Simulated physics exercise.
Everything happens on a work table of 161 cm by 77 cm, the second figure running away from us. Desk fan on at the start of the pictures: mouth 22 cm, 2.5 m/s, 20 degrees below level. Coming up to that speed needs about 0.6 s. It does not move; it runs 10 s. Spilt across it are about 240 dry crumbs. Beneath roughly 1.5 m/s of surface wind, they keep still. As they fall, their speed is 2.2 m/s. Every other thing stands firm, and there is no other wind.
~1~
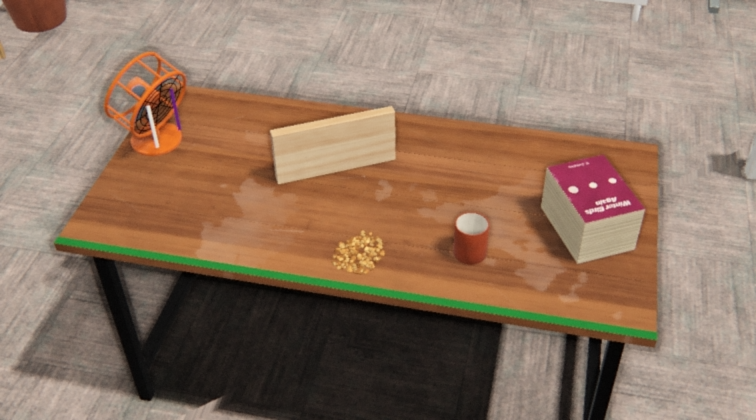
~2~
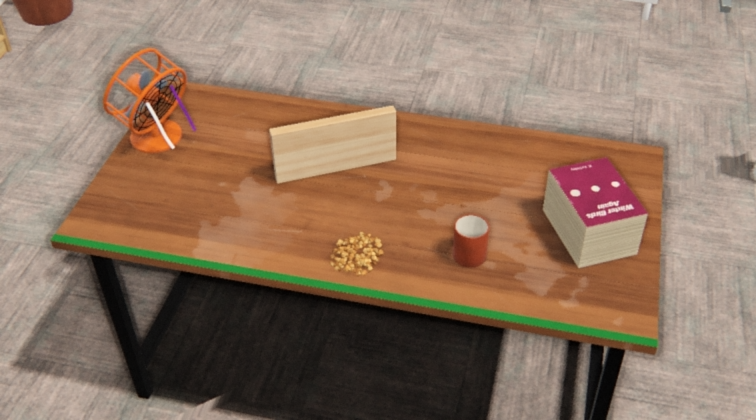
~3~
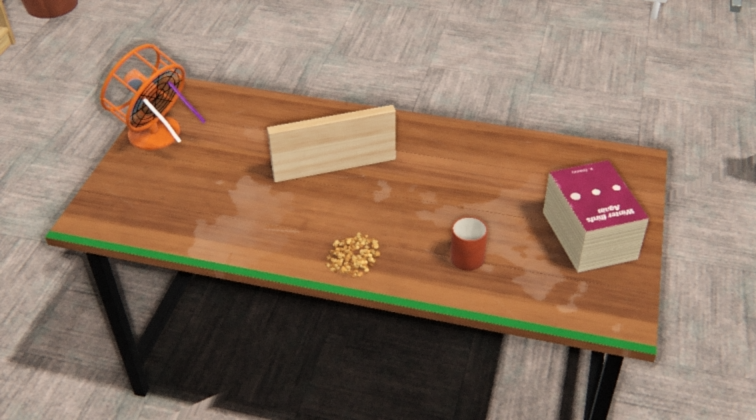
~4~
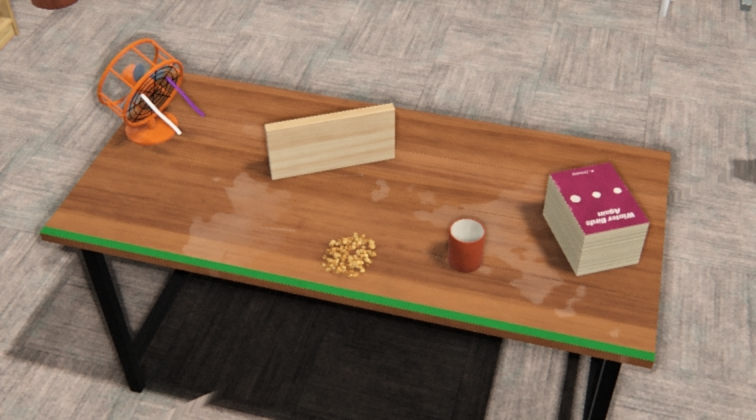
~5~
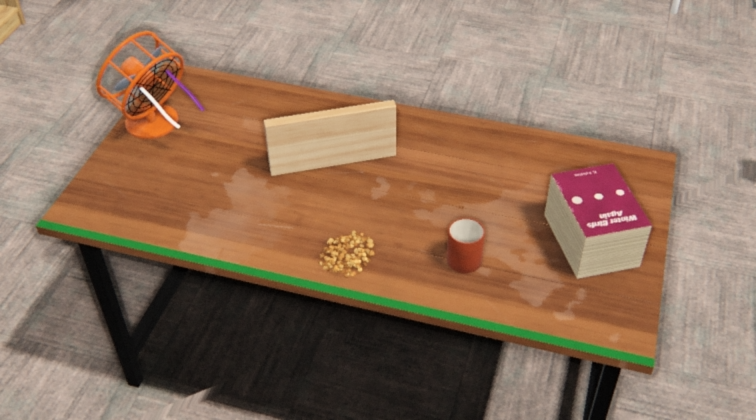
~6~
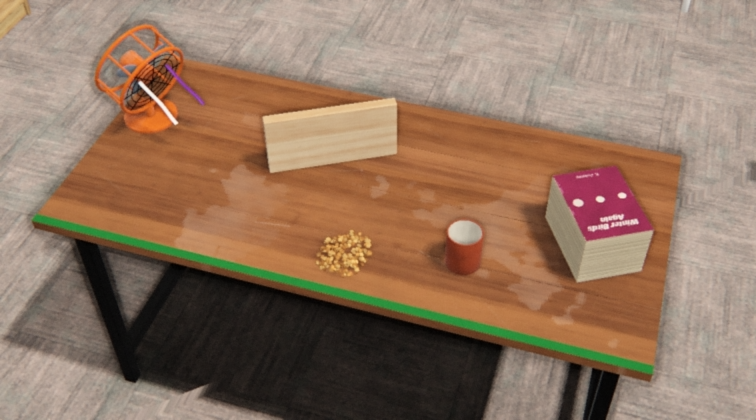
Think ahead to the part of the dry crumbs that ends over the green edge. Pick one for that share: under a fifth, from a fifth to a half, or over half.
More than one half.
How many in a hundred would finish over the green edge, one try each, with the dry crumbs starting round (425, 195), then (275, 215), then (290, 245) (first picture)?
Results, one try each: 0 %, 90 %, 100 %.
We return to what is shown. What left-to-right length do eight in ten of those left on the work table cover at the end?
I'd say close to 20 cm.
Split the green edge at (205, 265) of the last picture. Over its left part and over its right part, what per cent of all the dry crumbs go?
My take is close to 0 percent on the left side and near 80 percent on the right.
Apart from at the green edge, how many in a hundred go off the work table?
That works out to near 0 per cent.
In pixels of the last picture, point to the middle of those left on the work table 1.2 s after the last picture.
(388, 268), roughly.
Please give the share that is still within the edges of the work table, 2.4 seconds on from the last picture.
I'd put it near 30 per cent at that time.
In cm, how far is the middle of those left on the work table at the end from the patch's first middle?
The middle ends up about 10 cm from the start.
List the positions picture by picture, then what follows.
The middle of the dry crumbs is near (354, 256), none has stirred yet and the mouth of the desk fan is at (146, 95), in the first picture.
The middle of the dry crumbs is near (352, 258), none has stirred yet and the green edge is centred on (335, 291), in the second picture.
The middle of the dry crumbs is near (349, 259), none has stirred yet, the top of a mug is at (470, 229) and the top of a board is at (332, 119), in the third picture.
The middle of the dry crumbs is near (345, 259) and none has stirred yet, in the fourth picture.
The middle of the dry crumbs is near (343, 258) and none has stirred yet, in the fifth picture.
The middle of the dry crumbs is near (340, 257) and none has stirred yet, in the sixth picture.
Then, 1.2 s after the last picture the count stands so, 71 % are over the green edge; the middle of those still in play is near (388, 268).
Then, 2.4 s after the last picture the count stands so, 75 % are over the green edge; the middle of those still in play is near (384, 262).
Then, 4.7 s after the last picture the count stands so, 77 % are over the green edge; the middle of those still in play is near (384, 262).
Then, 9.2 s after the last picture, at the end, 80 % are over the green edge; the middle of those still in play is near (387, 263).
